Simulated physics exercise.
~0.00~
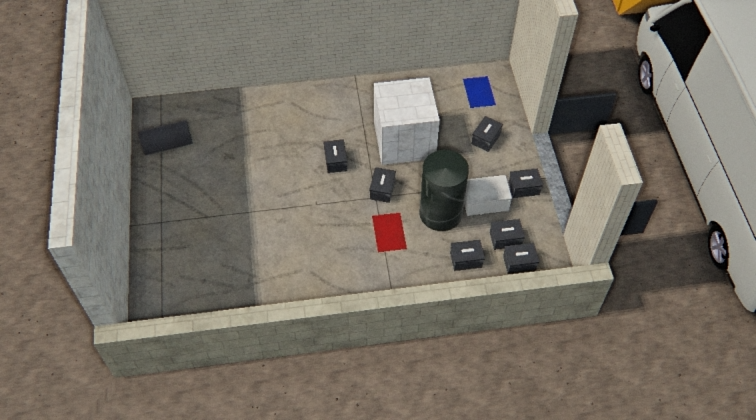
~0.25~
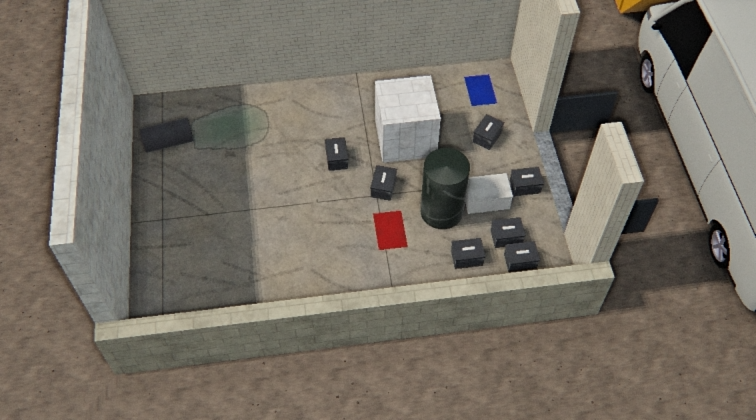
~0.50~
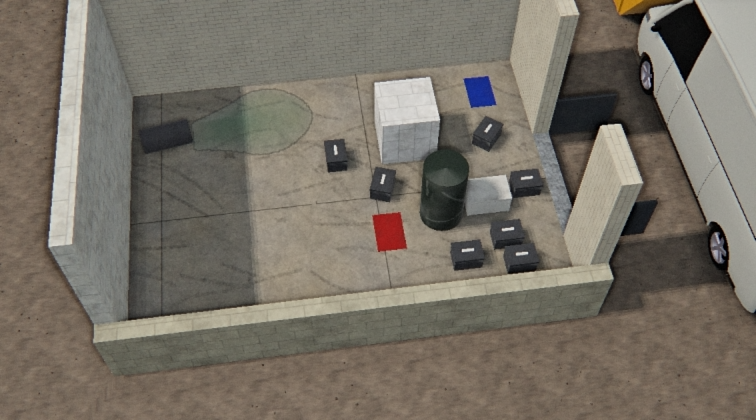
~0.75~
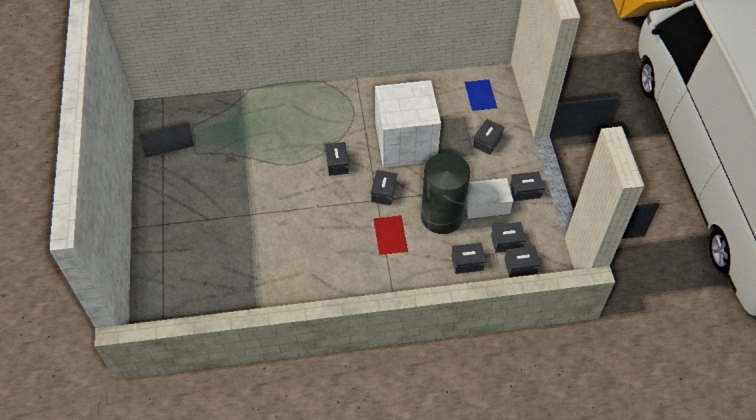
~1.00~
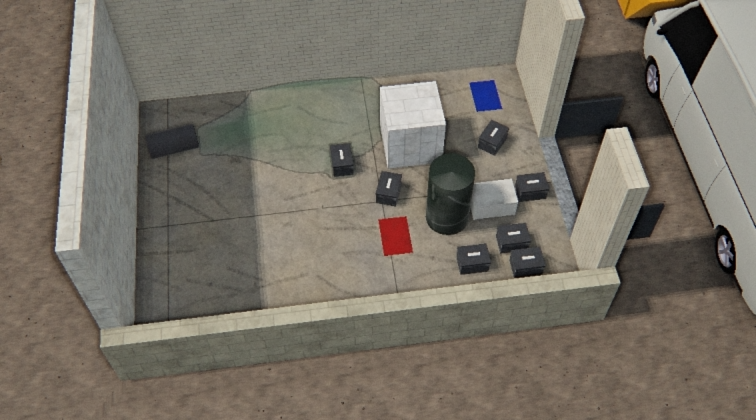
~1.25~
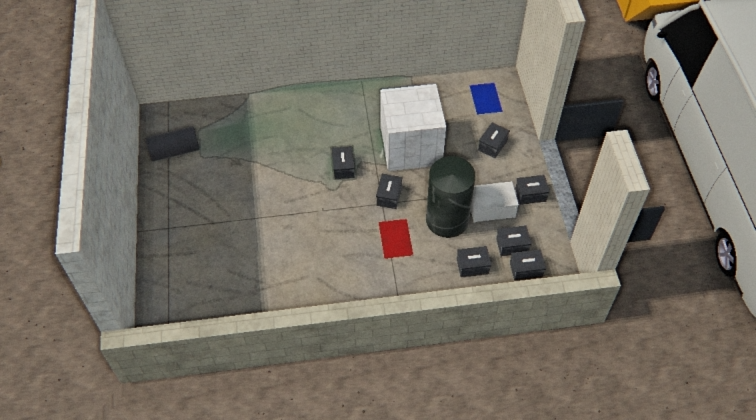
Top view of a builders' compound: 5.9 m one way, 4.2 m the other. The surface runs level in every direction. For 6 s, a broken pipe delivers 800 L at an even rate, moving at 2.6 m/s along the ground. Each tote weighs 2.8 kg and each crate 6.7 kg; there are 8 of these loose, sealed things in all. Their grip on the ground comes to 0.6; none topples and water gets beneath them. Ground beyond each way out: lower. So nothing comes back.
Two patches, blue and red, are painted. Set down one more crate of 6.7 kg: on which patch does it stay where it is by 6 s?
Red.
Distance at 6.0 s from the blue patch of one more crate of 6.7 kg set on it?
Roughly 250 cm.
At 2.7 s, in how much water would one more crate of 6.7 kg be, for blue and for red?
Around 6 cm for the first start, around 0 cm for the second.
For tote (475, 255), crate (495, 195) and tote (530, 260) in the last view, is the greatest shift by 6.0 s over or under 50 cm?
Item one falls below it, item two exceeds it, item three falls below it.
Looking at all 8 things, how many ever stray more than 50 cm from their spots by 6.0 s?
The number is 5.
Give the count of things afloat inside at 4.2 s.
That would be 0 of them.
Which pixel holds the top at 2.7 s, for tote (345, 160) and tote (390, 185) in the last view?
Approx. (384, 191); approx. (402, 211).
After 1.8 s on blue it would be 0 cm off in 0 cm of water; on red it would be 0 cm off in 0 cm of water.
After 2.7 s on blue it would be 45 cm off in 6 cm of water; on red it would be 1 cm off in 0 cm of water.
After 4.2 s on blue it would be 170 cm off in 4 cm of water; on red it would be 1 cm off in 2 cm of water.
After 6.0 s on blue it would be 270 cm off in 4 cm of water; on red it would be 4 cm off in 3 cm of water.
